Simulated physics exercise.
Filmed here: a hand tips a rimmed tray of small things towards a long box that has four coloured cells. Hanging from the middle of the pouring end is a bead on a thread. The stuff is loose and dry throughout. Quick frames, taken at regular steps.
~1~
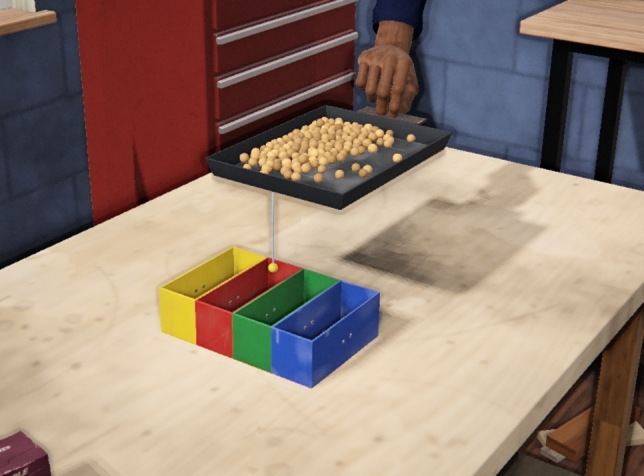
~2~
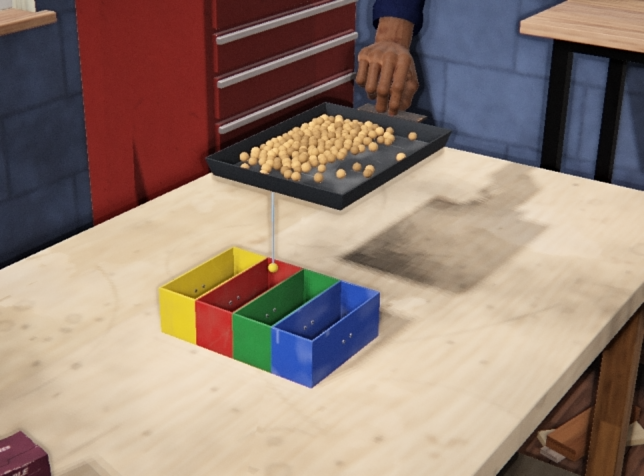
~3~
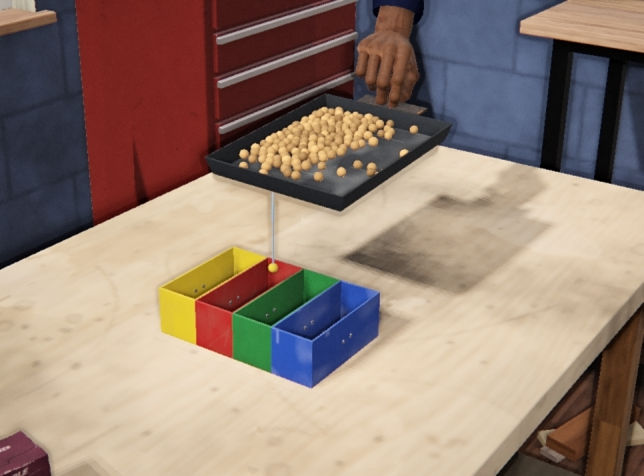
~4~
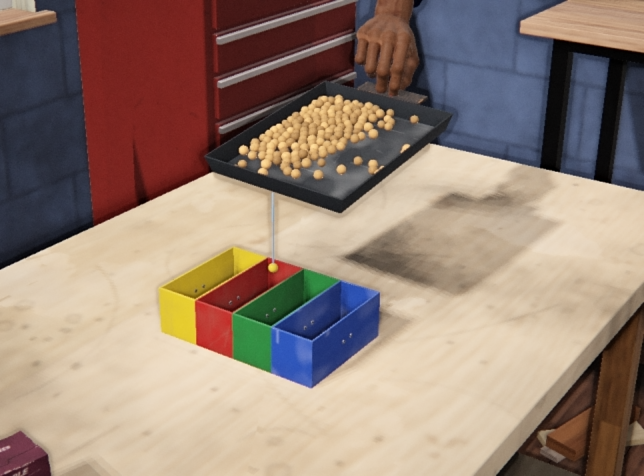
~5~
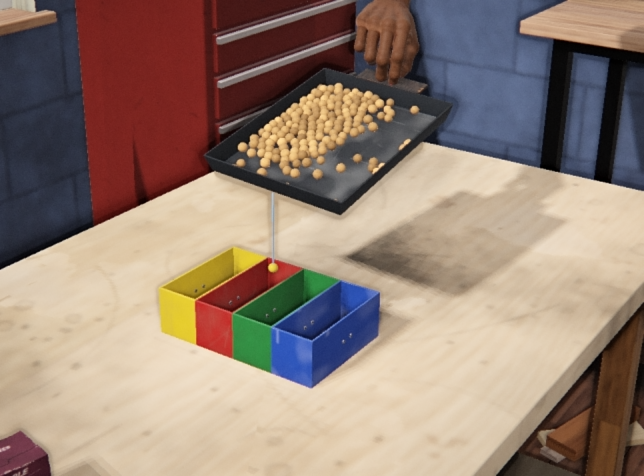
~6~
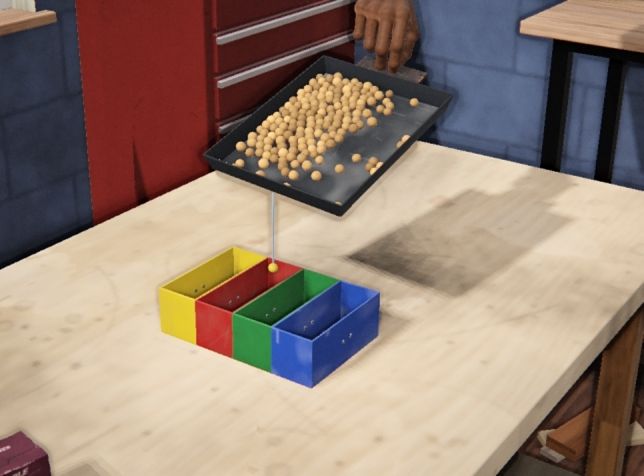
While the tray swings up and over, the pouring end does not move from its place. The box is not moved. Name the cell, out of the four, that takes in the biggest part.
Blue.
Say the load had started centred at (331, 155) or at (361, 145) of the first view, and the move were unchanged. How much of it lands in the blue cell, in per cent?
It would be about 60 per cent for the first and about 60 per cent for the second.
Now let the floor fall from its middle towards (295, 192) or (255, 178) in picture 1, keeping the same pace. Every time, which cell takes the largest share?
Try 1 - that blue cell. Try 2 - that yellow cell.
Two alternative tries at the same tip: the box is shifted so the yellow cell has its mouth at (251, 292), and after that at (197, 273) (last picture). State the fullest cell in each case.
The cell in green, and then the blue one.
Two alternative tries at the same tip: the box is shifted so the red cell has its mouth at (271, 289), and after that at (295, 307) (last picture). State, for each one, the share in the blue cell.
The first try yields 40% and the second yields 0%.
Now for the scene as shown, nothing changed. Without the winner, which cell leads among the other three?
That is that green cell.
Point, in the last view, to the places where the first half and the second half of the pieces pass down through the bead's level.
Around (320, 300), followed by around (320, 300).
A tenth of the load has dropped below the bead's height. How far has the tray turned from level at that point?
Around 60 degrees of turn.
Soon, tray tipped steeply; most on the tray; a small part in the blue cell; a stray few in the green cell; a stray few in the red cell; a small part falling or outside the box.
A while on, tray tipped right over; a small part on the tray; about half in the blue cell; about a quarter in the green cell; a small part in the red cell; about a quarter falling or outside the box.
Towards the end, tray tipped past a quarter turn; about two thirds in the blue cell; about a quarter in the green cell; a small part in the red cell; a stray few in the yellow cell; about a quarter falling or outside the box.
Finally, tray tipped past a quarter turn; about two thirds in the blue cell; about a quarter in the green cell; a small part in the red cell; a stray few in the yellow cell; about a quarter outside the box.
